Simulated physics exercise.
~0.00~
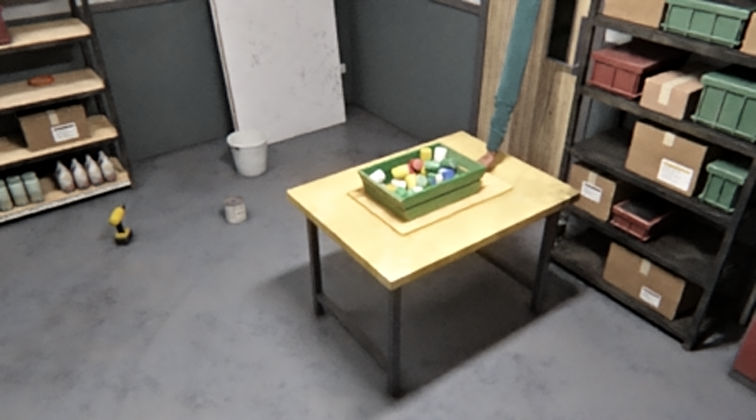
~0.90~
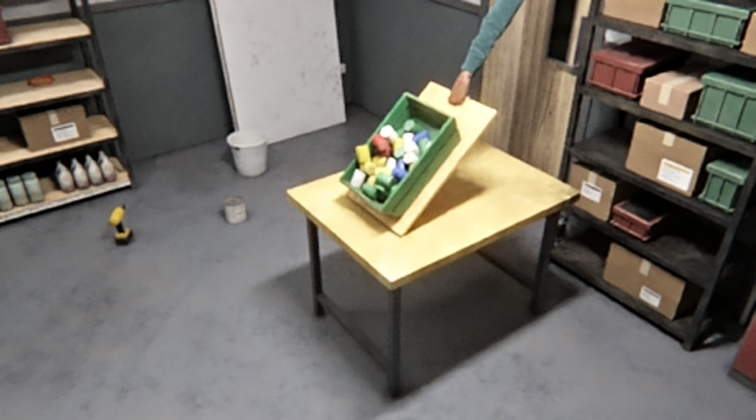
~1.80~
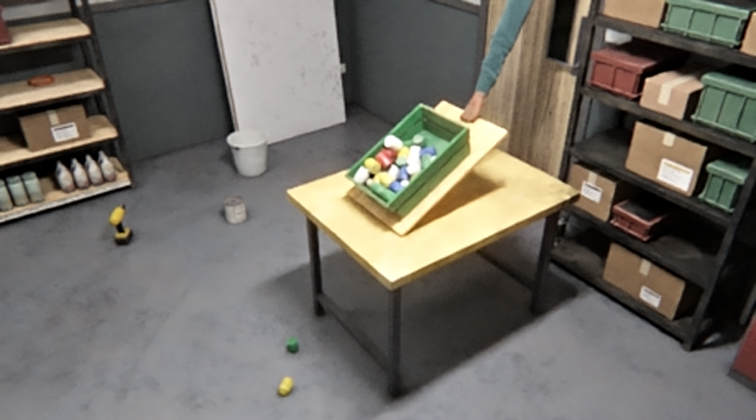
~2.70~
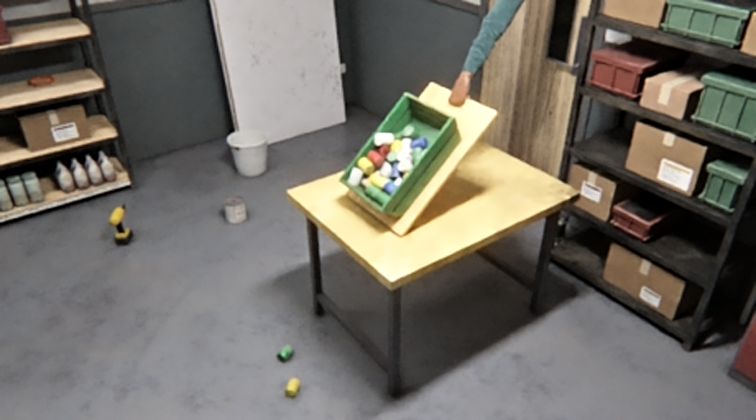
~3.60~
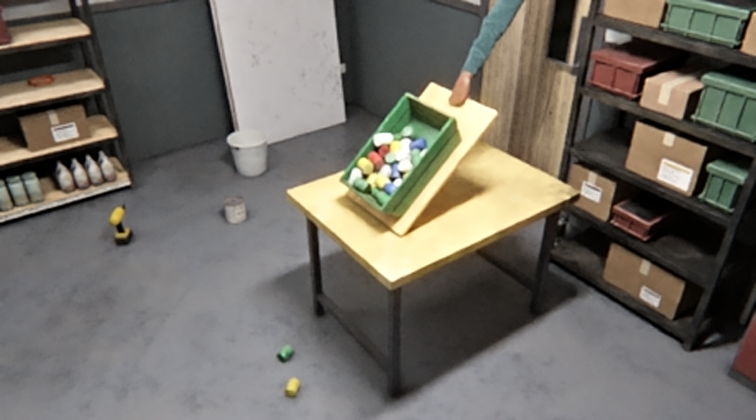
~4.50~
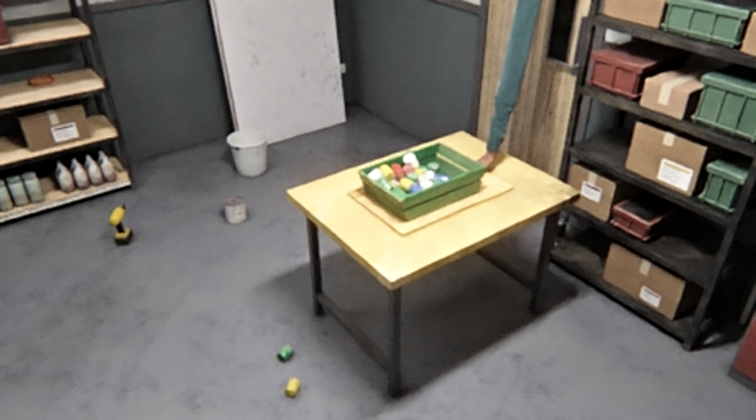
A grey-floored storeroom is seen from above at an angle, with shelves of bottles on the left and shelves of cartons and red and green bins on the right. On a pale wooden table at the centre, a green crate of small colourful pieces sits on a board. A hand in a teal sleeve raises the board's right side, tipping the crate leftward, and a green and a yellow piece end up on the floor. The hand lowers the board partway, then lifts it steeply again. Finally it lies flat, most pieces still inside the crate, the two fallen ones near the table's front leg.
